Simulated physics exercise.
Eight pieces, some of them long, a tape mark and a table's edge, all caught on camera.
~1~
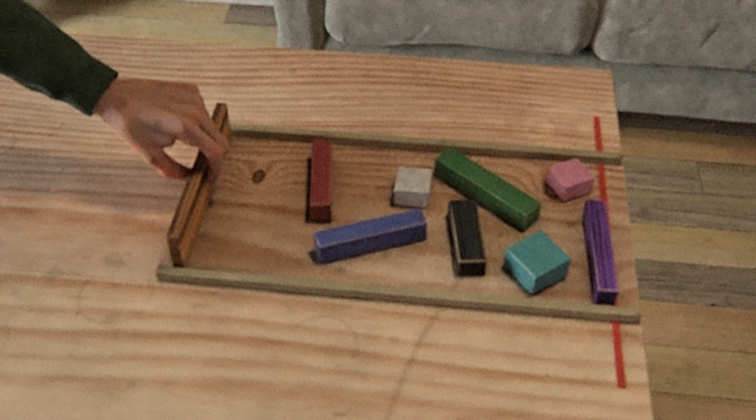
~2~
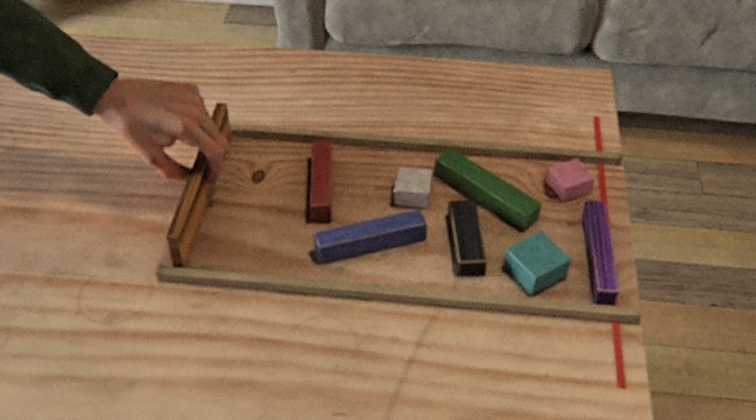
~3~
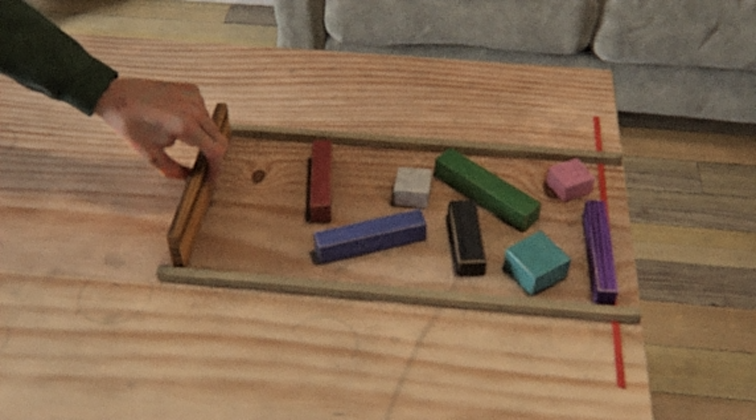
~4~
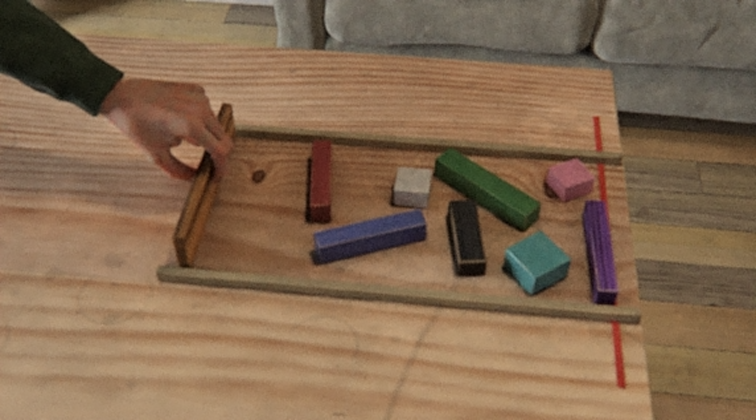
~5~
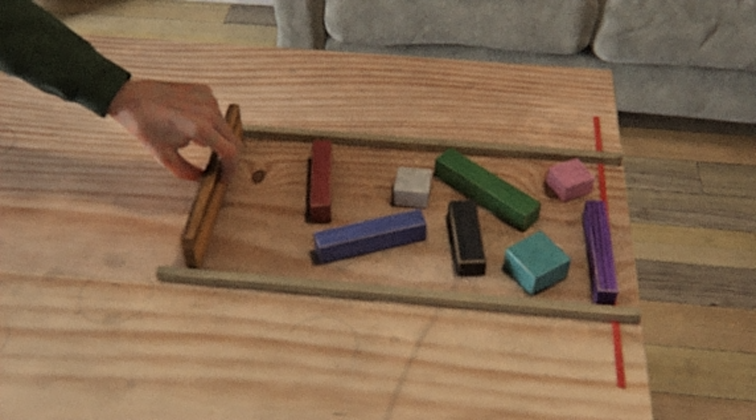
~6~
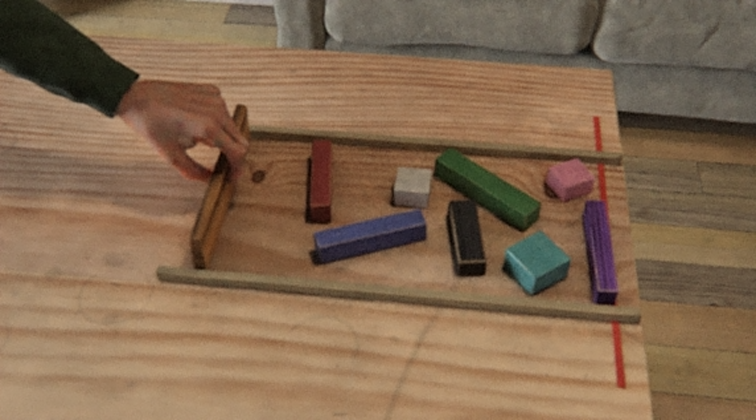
A hand slid an upright wooden board slightly to the right between two rails on a table, while the colored blocks and sticks scattered in front of it, some near a red tape line, stayed still.
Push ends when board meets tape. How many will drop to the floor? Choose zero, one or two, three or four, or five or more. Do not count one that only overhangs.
Five or more.
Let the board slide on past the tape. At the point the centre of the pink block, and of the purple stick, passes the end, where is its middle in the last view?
Approx. (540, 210) / approx. (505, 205) for the other.
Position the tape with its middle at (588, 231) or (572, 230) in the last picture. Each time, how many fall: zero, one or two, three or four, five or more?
In order, you'd get more than four falling, then three to four.
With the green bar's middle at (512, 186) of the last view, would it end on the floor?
So it drops, then.
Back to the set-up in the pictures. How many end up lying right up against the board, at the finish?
1 in contact.
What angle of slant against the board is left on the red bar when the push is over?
Somewhere near 0 degrees, I'd say.
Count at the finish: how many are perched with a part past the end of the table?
The total here is 0.
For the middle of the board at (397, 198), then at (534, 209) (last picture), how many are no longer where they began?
Tally: First 5; then 8.
Soon after, none off yet; purple stick at rest near (600, 251); pink block at rest near (570, 180); turquoise block at rest near (537, 262).
At rest, the number that fall off is five or more; fallen, blue bar, white block, black stick, green bar, turquoise block, pink block and purple stick.
